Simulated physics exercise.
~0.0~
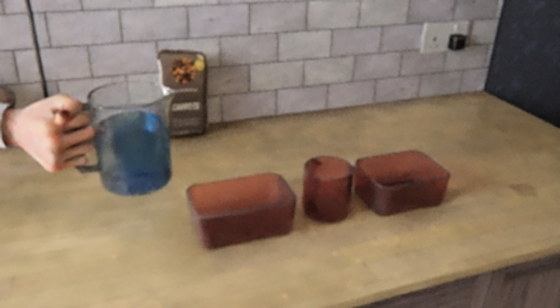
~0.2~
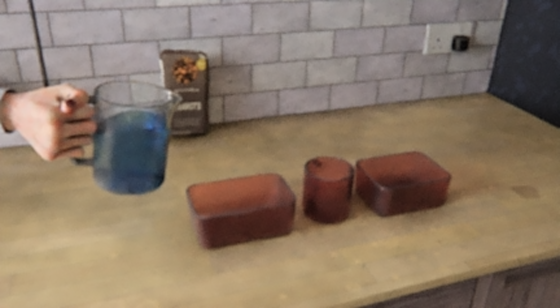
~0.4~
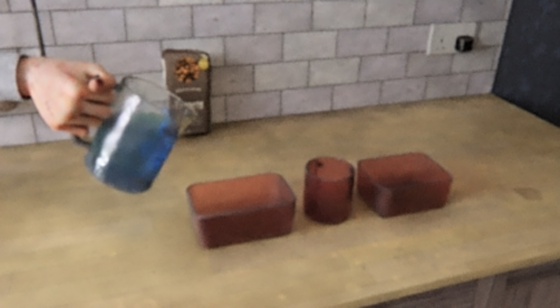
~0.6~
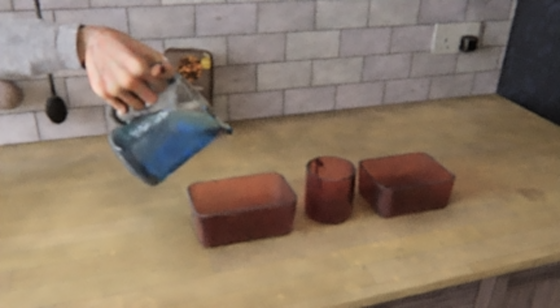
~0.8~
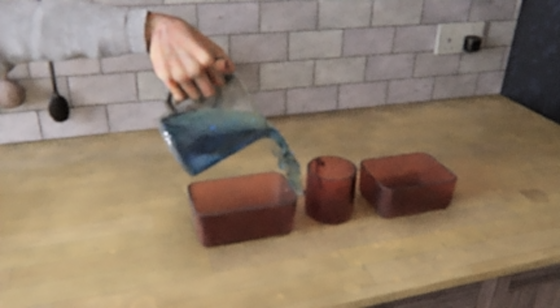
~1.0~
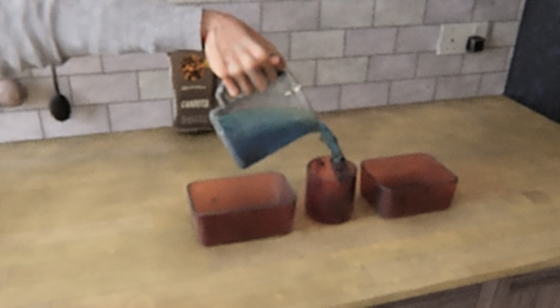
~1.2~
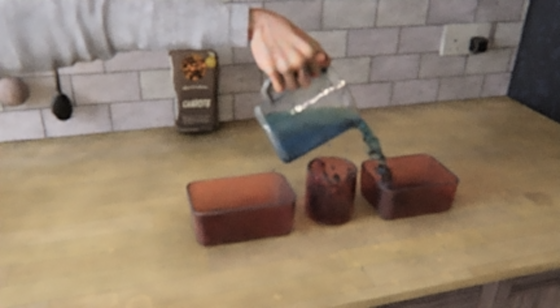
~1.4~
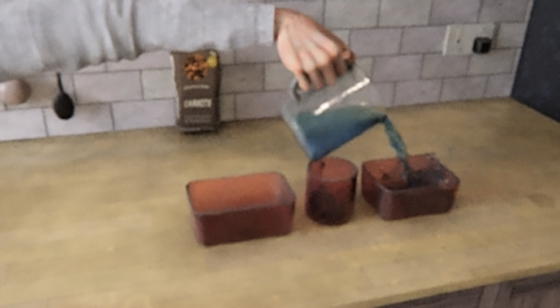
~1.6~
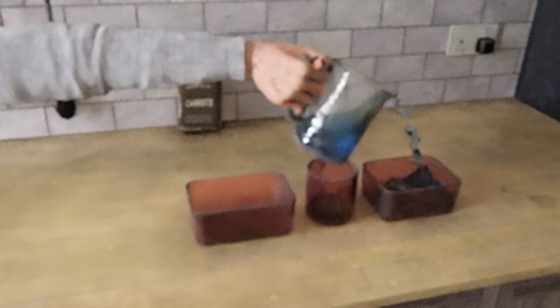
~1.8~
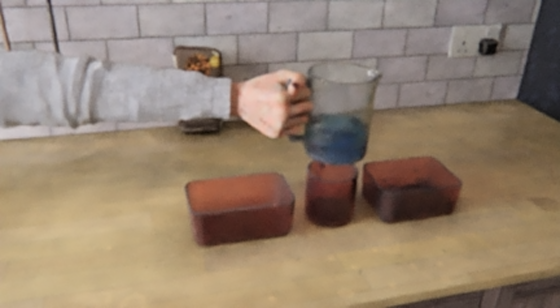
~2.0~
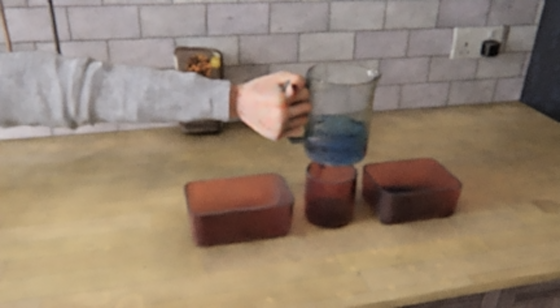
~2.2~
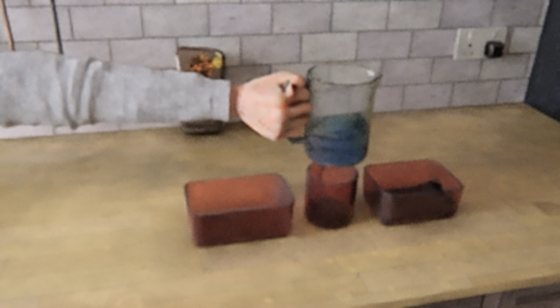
To begin with, a hand at the left holds a clear jug of blue water above a wooden counter, where a reddish oblong tub, a mug and another oblong tub stand in a row before a tiled wall. The hand tips the jug to the right while carrying it across. Water starts to spill near the left tub's right edge, then the stream passes over the mug and runs into the right tub. The hand brings the jug level again and holds it still above the mug, some water left inside, with dark liquid showing in the right tub.
